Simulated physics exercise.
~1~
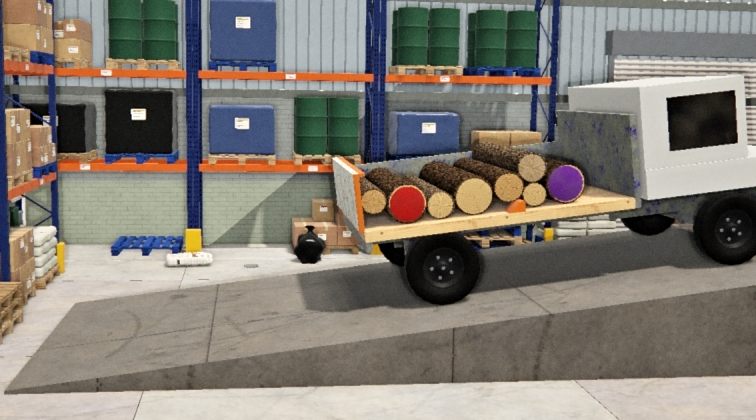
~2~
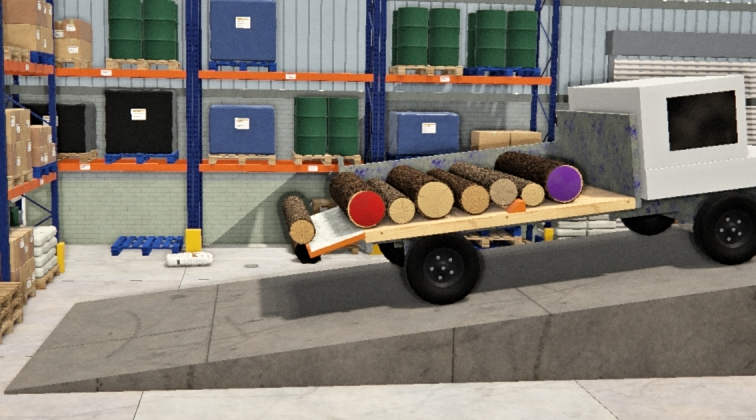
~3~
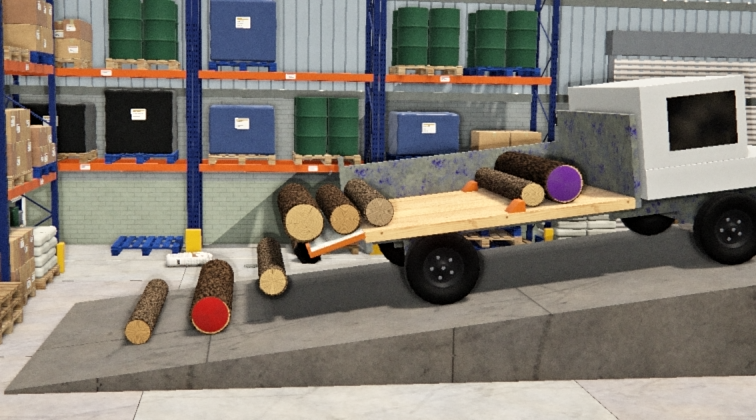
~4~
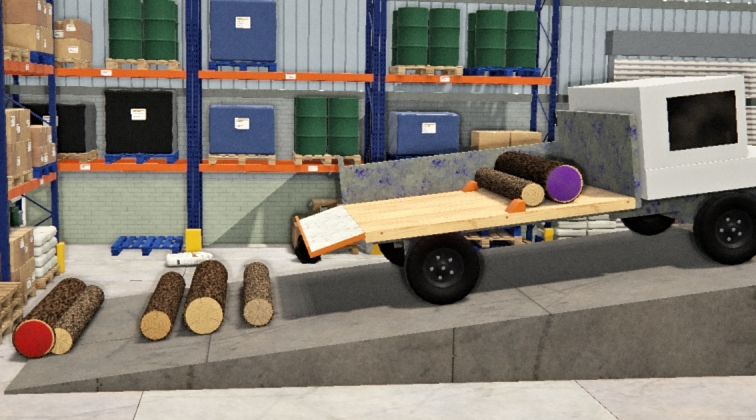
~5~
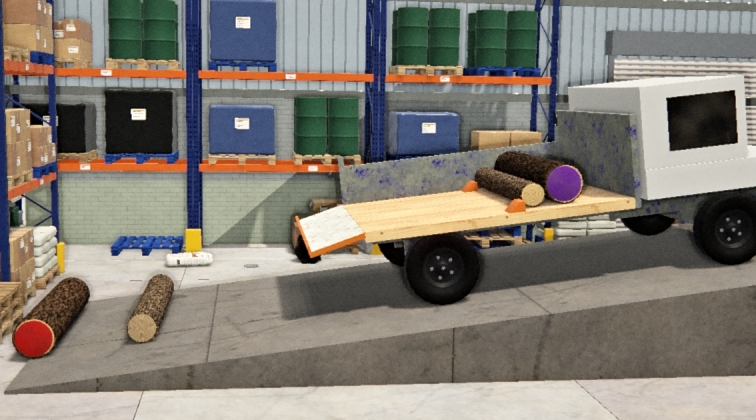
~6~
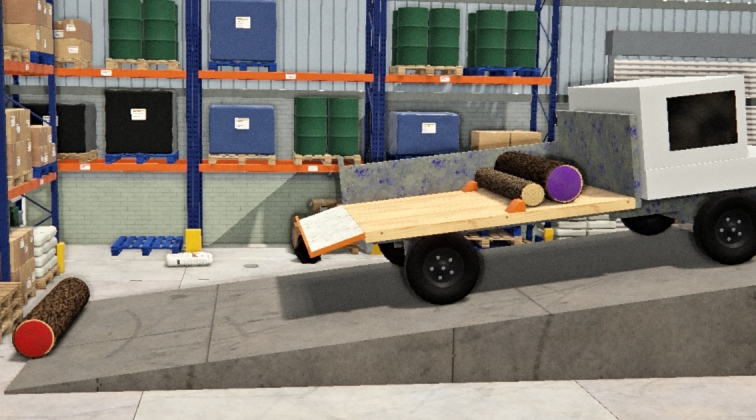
Logs with bark sides, one with a red end and one with a purple end, lie across the wooden bed of a white-cabbed pick-up on a grey slope in a warehouse, seen from the side. The tailgate at the left drops open and hangs slanting downward, and the logs start rolling left. Plain logs and the red one go over the gate and roll down the slope. Most of the plain ones then pass out of view. At the end, the red log rests at the lower left, while the purple log and a plain one stay on the bed beside an orange chock.
